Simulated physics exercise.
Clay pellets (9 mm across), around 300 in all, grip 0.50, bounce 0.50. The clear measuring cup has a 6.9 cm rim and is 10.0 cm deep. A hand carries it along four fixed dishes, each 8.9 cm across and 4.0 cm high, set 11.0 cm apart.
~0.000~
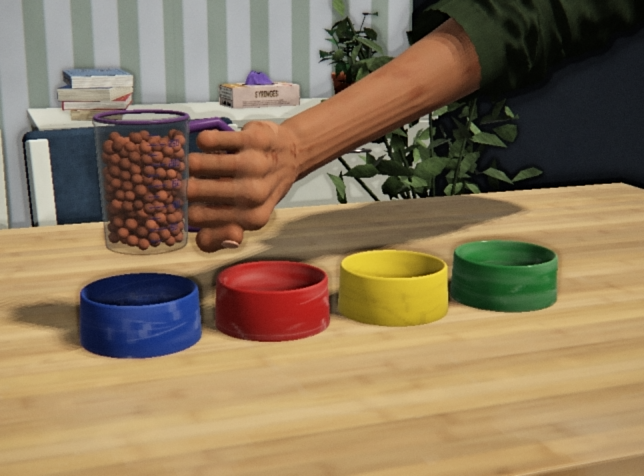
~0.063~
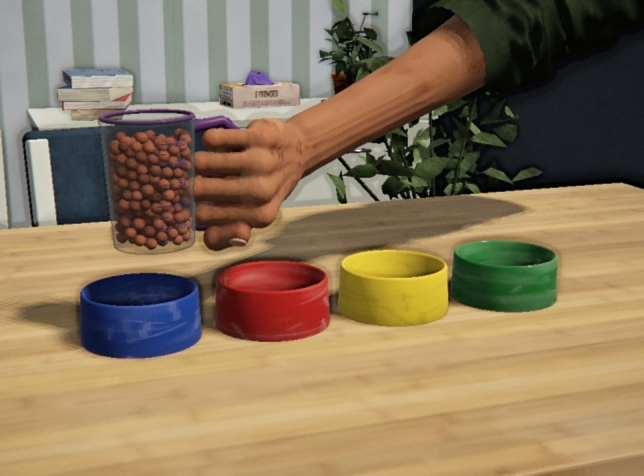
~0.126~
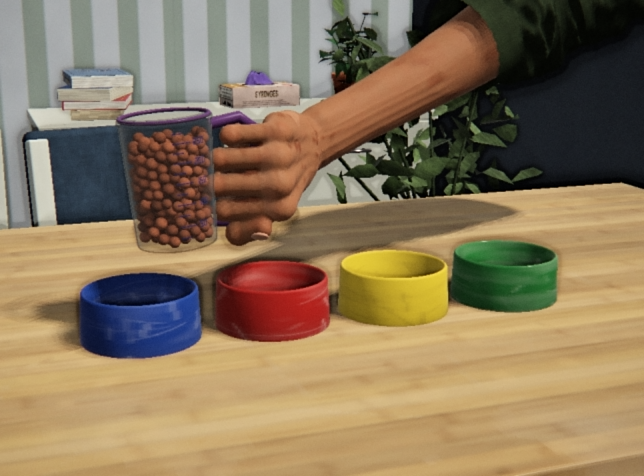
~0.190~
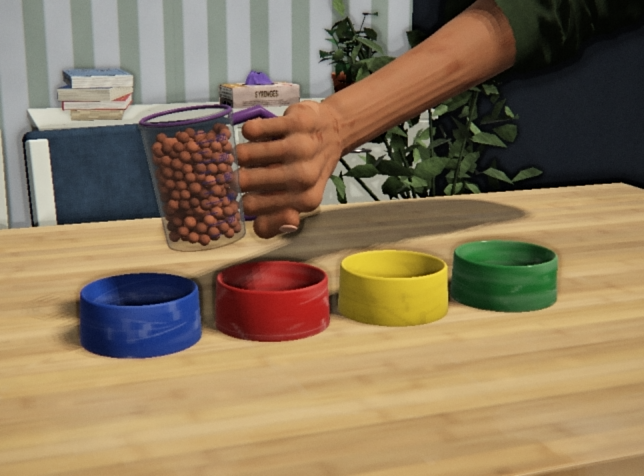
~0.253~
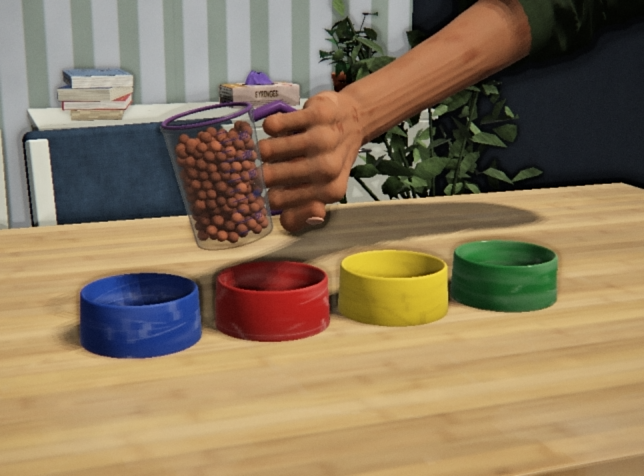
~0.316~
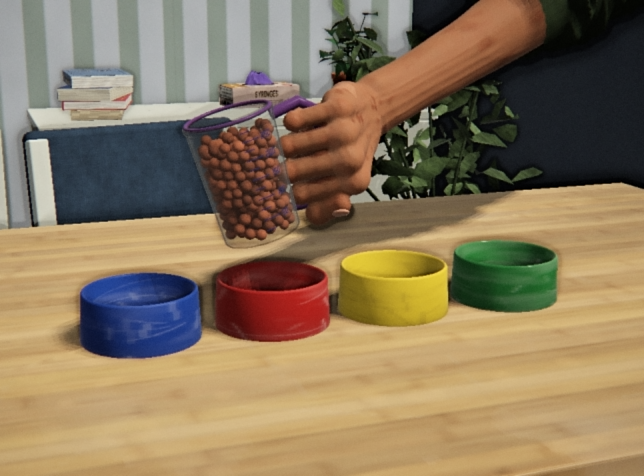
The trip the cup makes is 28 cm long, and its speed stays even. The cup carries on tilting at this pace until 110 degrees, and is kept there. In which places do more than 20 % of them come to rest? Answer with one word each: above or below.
Red dish below, blue dish below, green dish below, yellow dish above, counter below.
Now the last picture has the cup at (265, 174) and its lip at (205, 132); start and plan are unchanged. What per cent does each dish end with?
Red 0; blue 0; green 0; yellow 100.
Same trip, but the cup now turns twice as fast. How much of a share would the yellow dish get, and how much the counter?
In that case you'd see yellow at 100 and the counter at 0.
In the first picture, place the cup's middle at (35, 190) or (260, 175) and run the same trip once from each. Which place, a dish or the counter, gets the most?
Most lands at red the first time and at green the second time.
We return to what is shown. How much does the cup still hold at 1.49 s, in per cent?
Near 95 per cent of the load.
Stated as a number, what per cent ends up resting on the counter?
The answer is roughly 0 per cent.
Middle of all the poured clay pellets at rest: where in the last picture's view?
Once everything settles, the centre is around (395, 278).
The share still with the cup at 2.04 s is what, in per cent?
Estimate: Around 50 % of the load.
Then, at 1.02 s, tilt 60 degrees; cup holds 100 %.
After 1.49 s, tilt 89 degrees; cup holds 95 %, yellow 5 %.
After 2.04 s, tilt 110 degrees; cup holds 50 %, yellow 50 %.
By 3.5 s all is still; red 0 %, blue 0 %, green 0 %, yellow 100 %, counter 0 %.
